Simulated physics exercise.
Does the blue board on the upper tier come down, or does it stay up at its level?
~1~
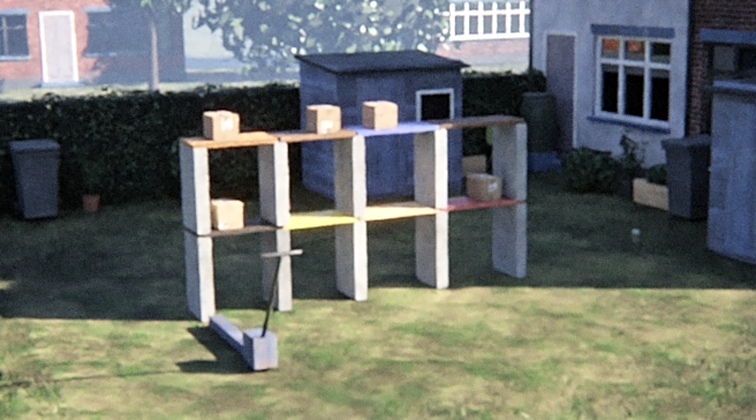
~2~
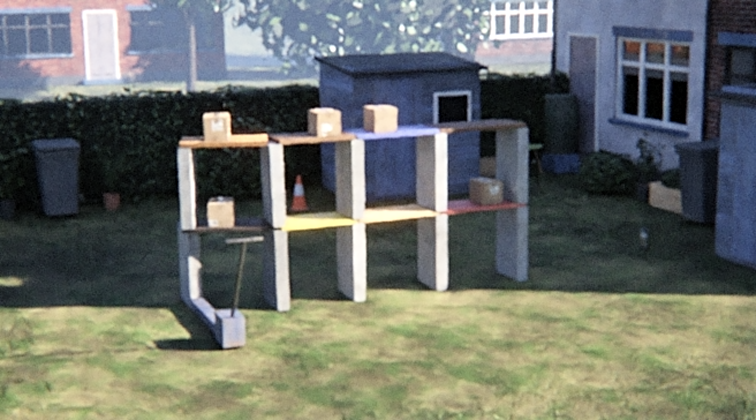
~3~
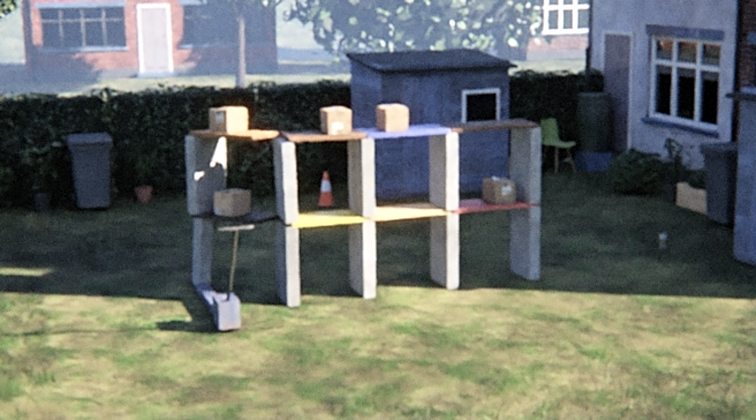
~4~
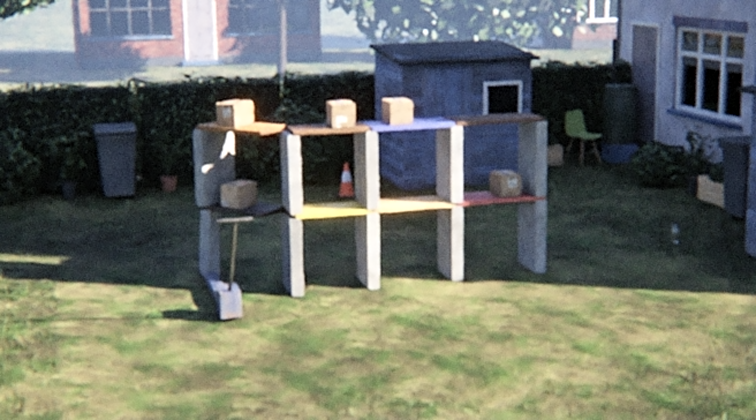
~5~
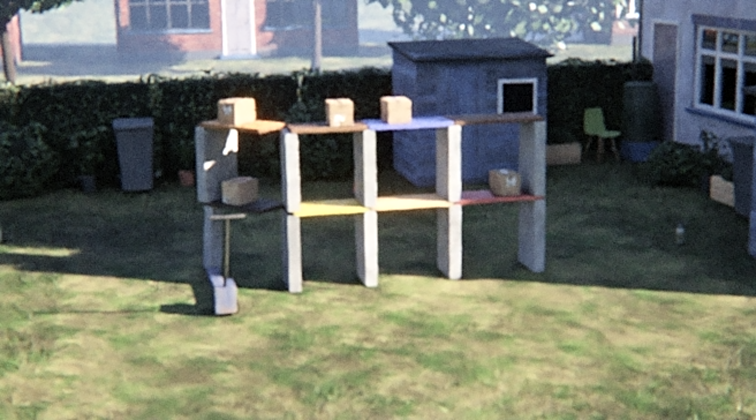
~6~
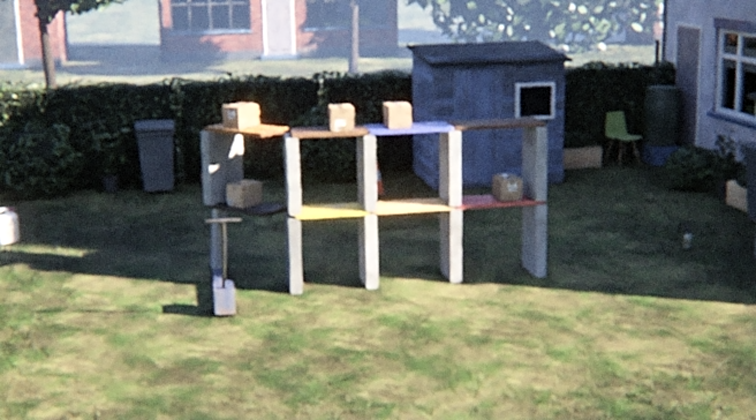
The blue board stays up at its level on the upper tier.
In this clip, the view drifts sideways round a two-tier shelf of boards and pale uprights holding cardboard boxes in a garden, while a narrow floor jack sits at the base of the left end. The shelf stays standing, with the red, yellow and blue boards and the boxes still up.
